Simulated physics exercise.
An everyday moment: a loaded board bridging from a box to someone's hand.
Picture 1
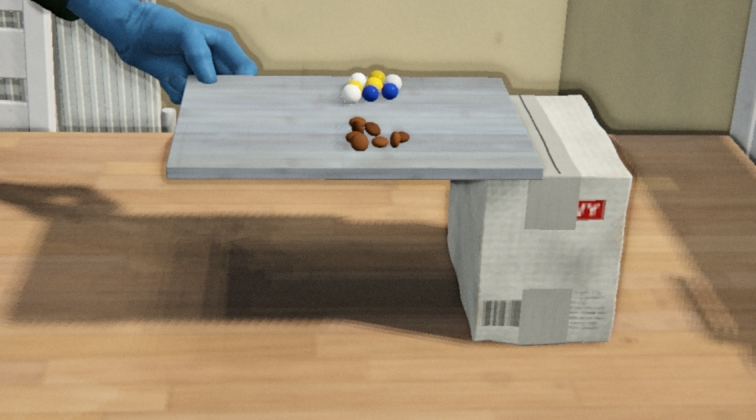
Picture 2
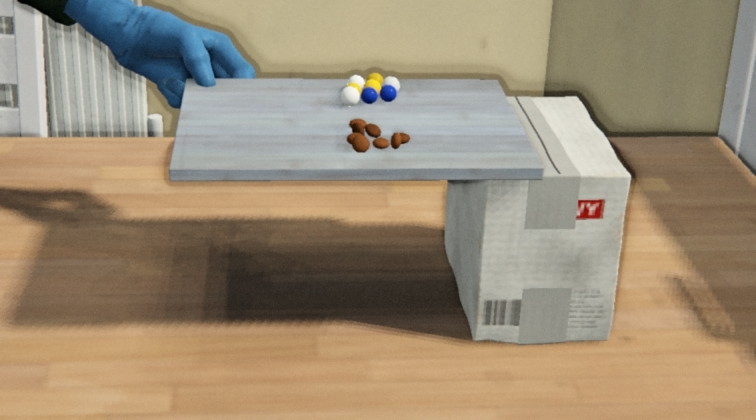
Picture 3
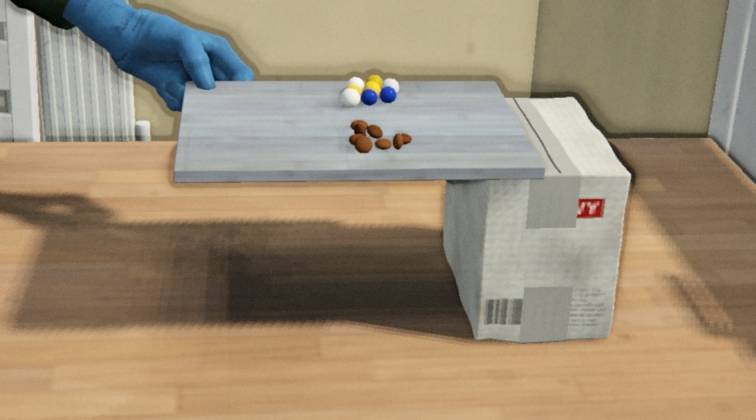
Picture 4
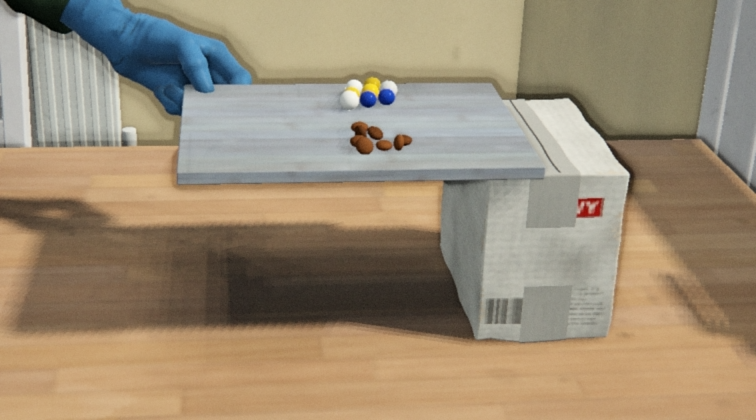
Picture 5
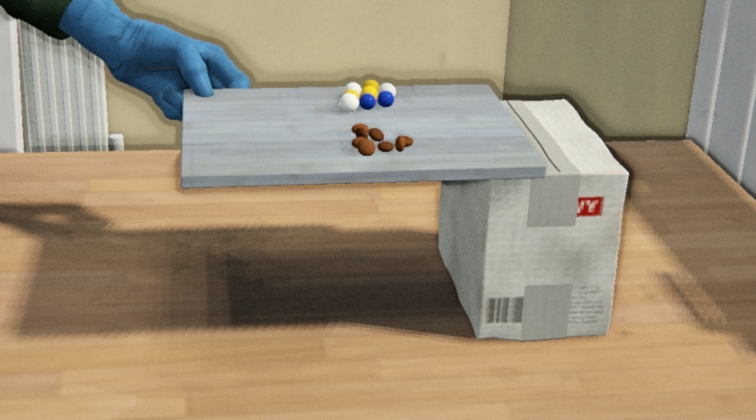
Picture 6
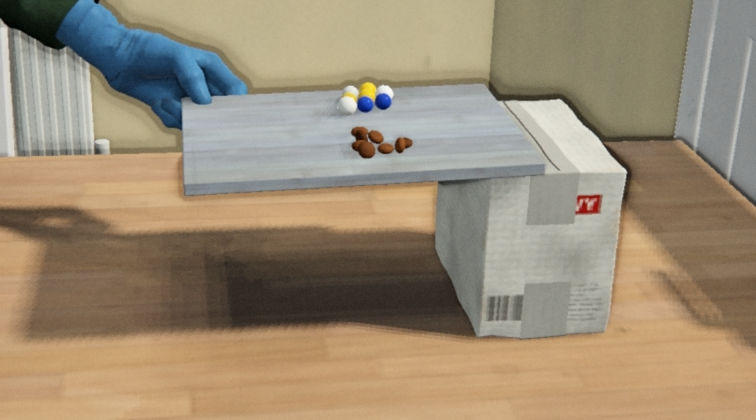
Blue-gloved hand slightly lowering the left end of a gray board resting on a box, brown pieces and colored balls staying put.
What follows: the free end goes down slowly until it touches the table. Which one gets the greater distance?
The longer run belongs to the back portion.
Then, 0.64 s past the last view, board sloping at 16°; front portion all still on the board; back portion all still on the board.
Then, 1.33 s past the last view, board sloping at 32°; front portion all still on the board; back portion mostly one to two board lengths out.
Then, 2.15 s past the last view, board resting at 40°; front portion mostly at the foot of the board; back portion mostly more than two board lengths out, about two thirds gone off the table.
Finally, board resting at 40°; front portion mostly at the foot of the board; back portion mostly more than two board lengths out, most gone off the table; the back portion has gone farther.
